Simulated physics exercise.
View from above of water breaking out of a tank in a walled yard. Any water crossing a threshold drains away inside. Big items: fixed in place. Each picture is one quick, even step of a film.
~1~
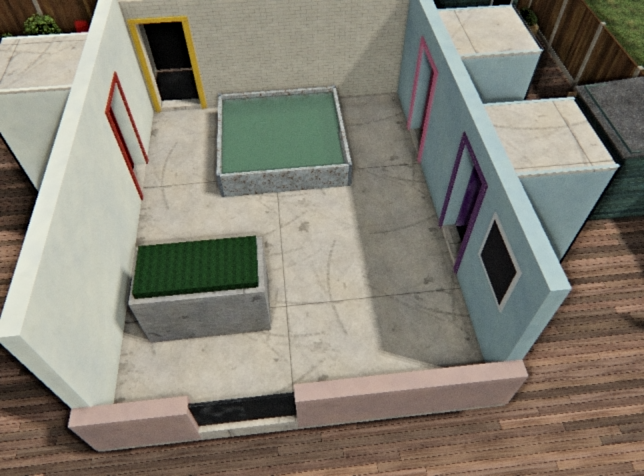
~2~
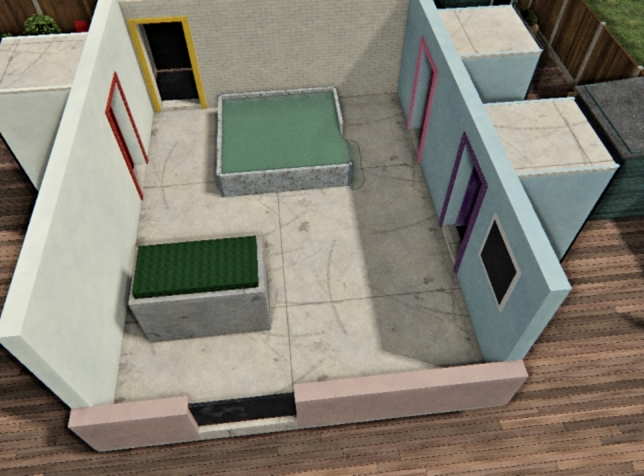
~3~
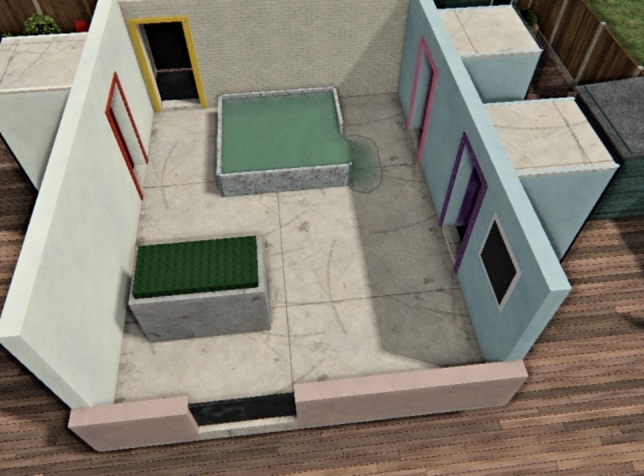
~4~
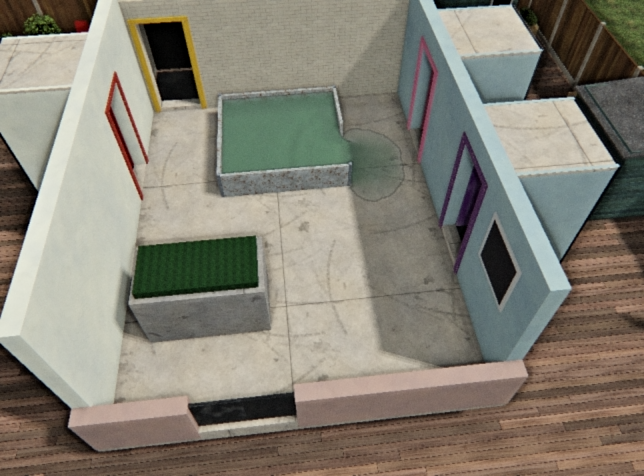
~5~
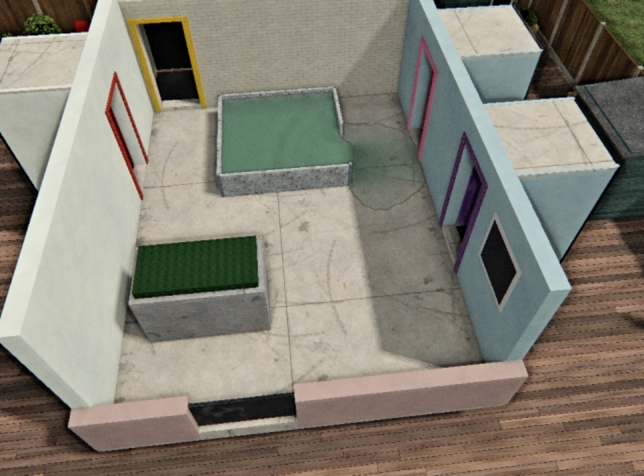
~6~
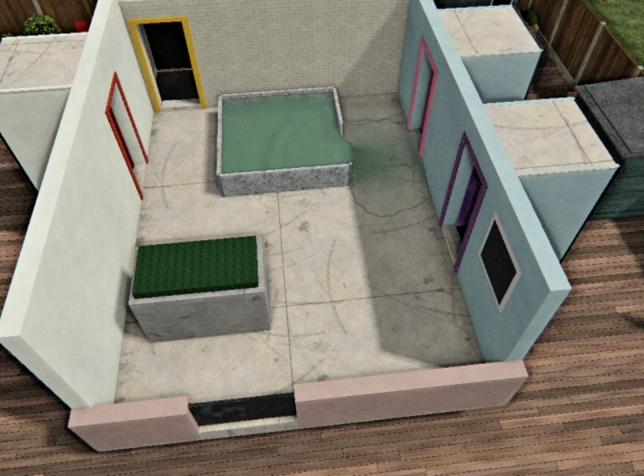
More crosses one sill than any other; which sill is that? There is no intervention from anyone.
The pink one.
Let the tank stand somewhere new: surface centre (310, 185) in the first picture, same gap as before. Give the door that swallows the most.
I'd point to the purple door.
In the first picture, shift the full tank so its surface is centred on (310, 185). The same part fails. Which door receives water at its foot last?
Last comes the door marked red.
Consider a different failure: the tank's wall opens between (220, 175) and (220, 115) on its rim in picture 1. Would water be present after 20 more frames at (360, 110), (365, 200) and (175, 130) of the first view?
Listed as asked, the three spots end up still bare, still bare and wetted.
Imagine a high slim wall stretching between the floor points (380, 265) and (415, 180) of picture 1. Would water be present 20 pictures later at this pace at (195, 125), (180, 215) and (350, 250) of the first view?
Lab note - three points, in order: No flooding; no flooding; flooding.
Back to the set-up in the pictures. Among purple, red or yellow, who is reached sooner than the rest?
It would be the door marked purple.
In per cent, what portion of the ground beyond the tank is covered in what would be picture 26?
My best guess is some 35 %.
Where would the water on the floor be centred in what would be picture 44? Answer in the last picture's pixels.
The water's centre sits above (313, 197).
A moment on, water covers 15 % of the floor; purple door not reached, red door not reached, yellow door not reached, pink door some in.
Next, water covers 20 % of the floor; purple door wet at the sill, nothing in, red door not reached, yellow door not reached, pink door a lot in.
Then, water covers 35 % of the floor; purple door wet at the sill, nothing in, red door not reached, yellow door not reached, pink door a lot in.
Later, water covers 55 % of the floor; purple door a trickle in, red door not reached, yellow door wet at the sill, nothing in, pink door a lot in.
In the end, water covers 80 % of the floor; purple door a trickle in, red door a trickle in, yellow door wet at the sill, nothing in, pink door a lot in; the pink door has let in the most.
